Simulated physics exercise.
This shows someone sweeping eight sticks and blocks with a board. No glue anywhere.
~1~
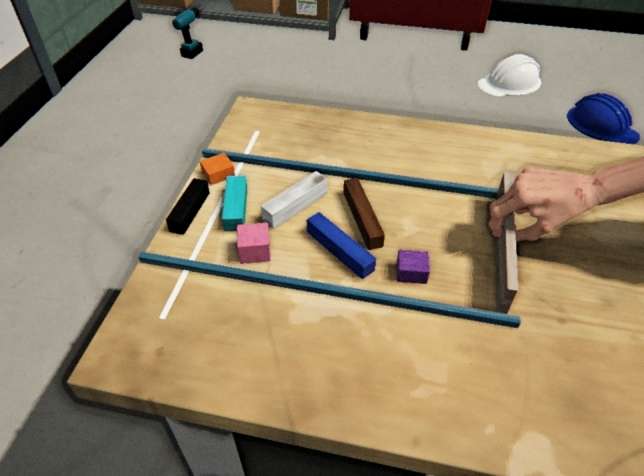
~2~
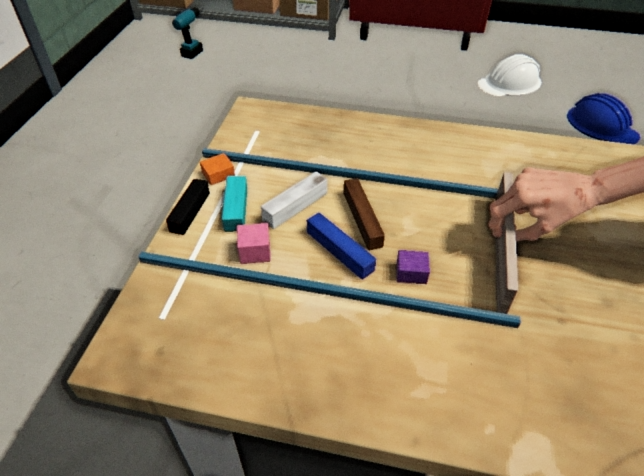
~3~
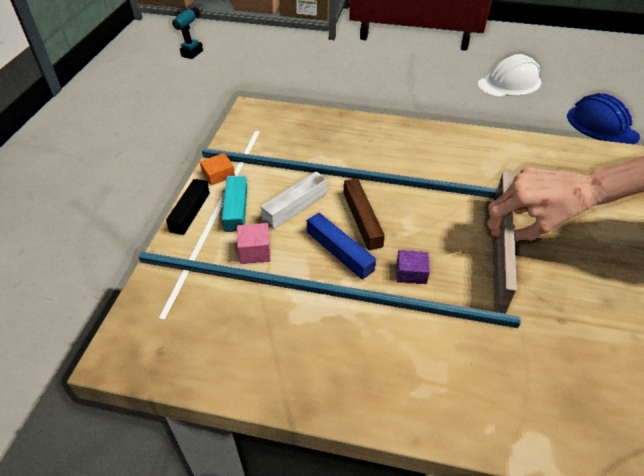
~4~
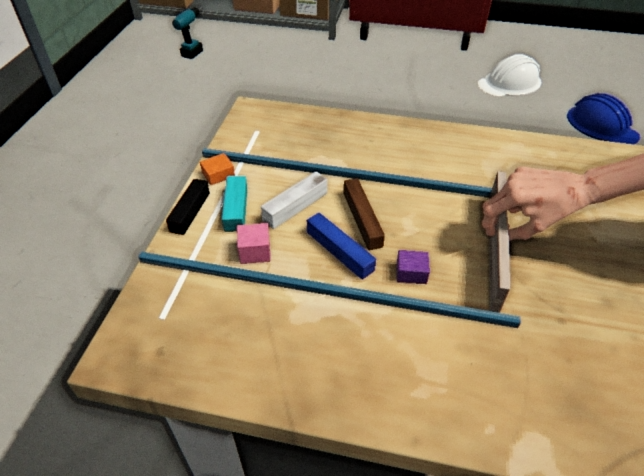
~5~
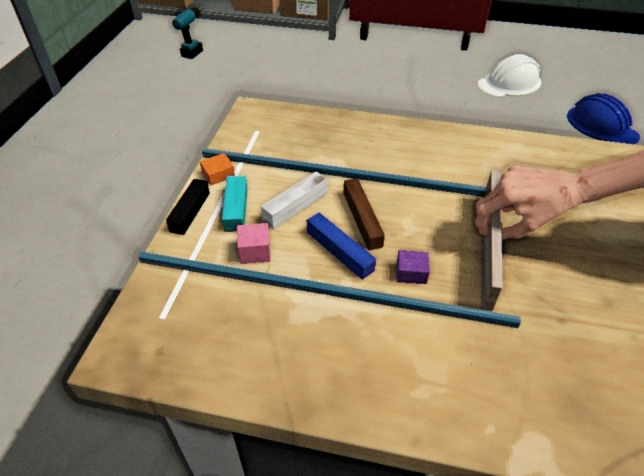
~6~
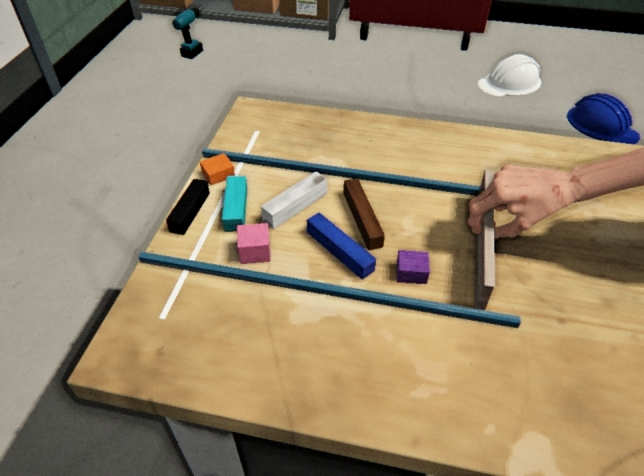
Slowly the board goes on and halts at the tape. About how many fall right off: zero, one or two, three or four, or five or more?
The number that fall off is three or four.
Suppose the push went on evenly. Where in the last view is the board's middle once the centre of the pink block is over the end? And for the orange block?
About (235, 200), and (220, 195) for the other.
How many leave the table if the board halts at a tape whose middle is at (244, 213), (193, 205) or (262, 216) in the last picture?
In that order 1, 6 and 0.
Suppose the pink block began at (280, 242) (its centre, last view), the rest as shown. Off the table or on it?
It falls.
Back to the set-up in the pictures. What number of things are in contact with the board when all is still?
It touches 2.
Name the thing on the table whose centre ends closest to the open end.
The orange block ends nearest.
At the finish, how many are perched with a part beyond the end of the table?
Overhanging: 3.
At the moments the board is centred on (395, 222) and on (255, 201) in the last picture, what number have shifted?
At the one place 2, at the other 8.
Early on, none off yet; black stick at rest near (189, 206); orange block at rest near (217, 169); turquoise stick at rest near (235, 203).
Finally, the number that fall off is three or four; lost, pink block, turquoise stick and black stick.
